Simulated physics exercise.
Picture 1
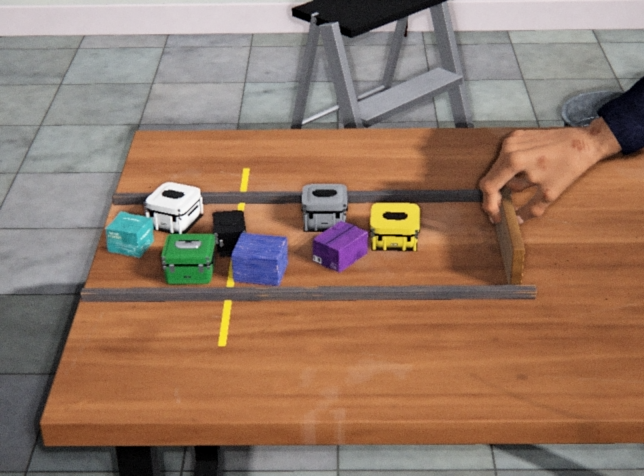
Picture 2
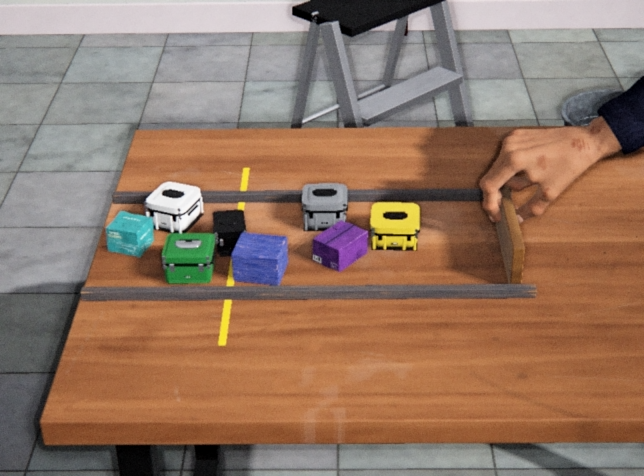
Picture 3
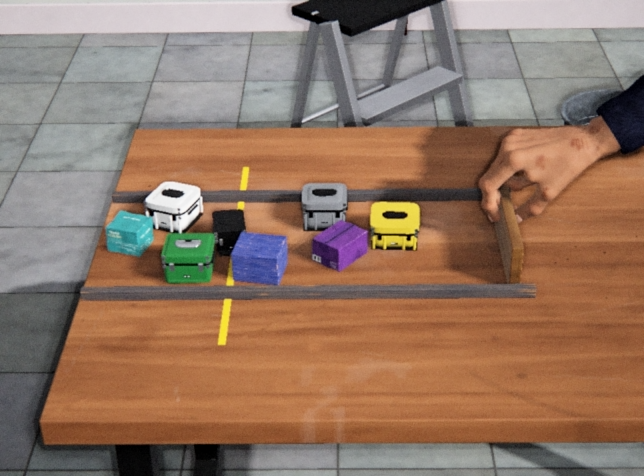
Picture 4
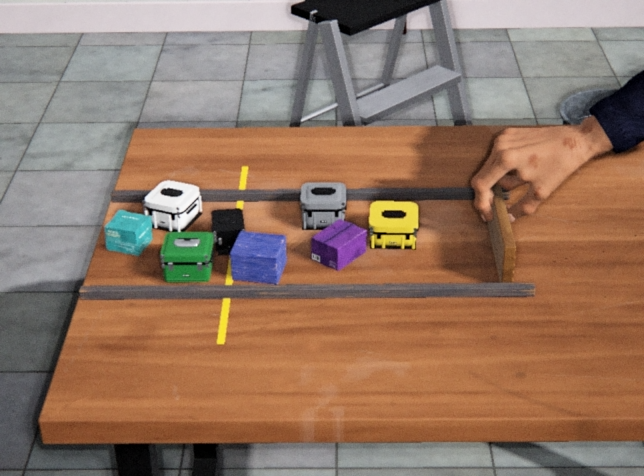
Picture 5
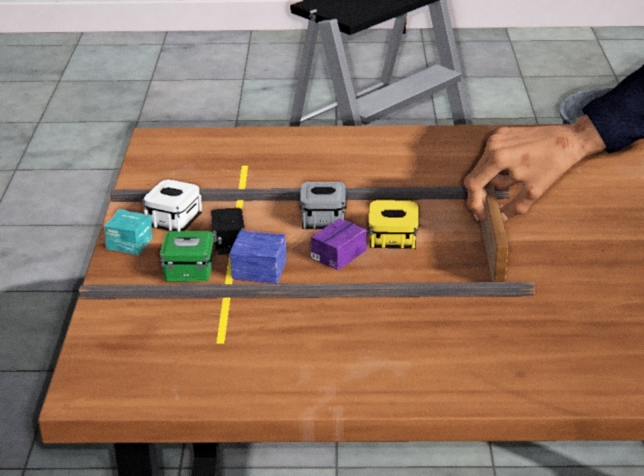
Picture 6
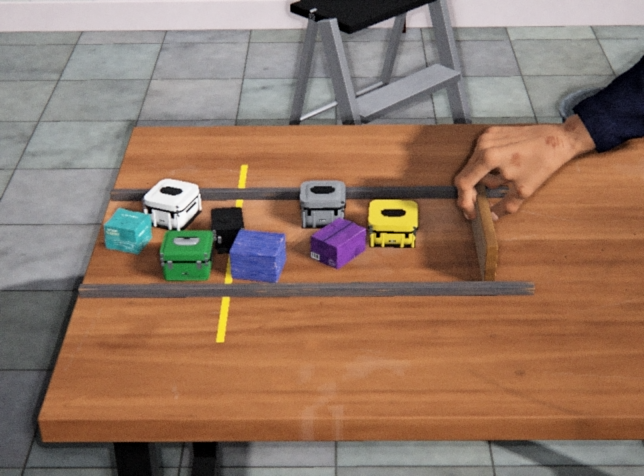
A hand slid an upright wooden board a short way left between two dark rails on a table, while the colourful little boxes and cases near the yellow tape stayed where they were.
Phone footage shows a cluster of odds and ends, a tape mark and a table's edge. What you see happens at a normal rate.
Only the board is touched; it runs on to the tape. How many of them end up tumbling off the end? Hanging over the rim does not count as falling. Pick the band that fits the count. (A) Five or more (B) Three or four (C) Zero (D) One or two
C.
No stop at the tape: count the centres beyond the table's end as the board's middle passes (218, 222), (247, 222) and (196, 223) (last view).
By position: 0 / 0 / 1.
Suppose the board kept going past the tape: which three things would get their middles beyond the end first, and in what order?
Sequence: Green case, turquoise box, white case.
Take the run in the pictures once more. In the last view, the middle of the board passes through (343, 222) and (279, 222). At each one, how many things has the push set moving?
At that stage 3; at the next, 6.
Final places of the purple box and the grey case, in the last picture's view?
Middles: Around (212, 258) and around (217, 198).
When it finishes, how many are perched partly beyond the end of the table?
Expected count: 0.
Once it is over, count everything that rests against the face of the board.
That would be 3 of them.
Soon after, none off yet; turquoise box at rest near (128, 231); white case at rest near (173, 205); green case at rest near (188, 256).
After that, none off yet; turquoise box at rest near (128, 231); white case at rest near (173, 205); green case displaced a little near (167, 257).
In the end, the number that fall off is zero.
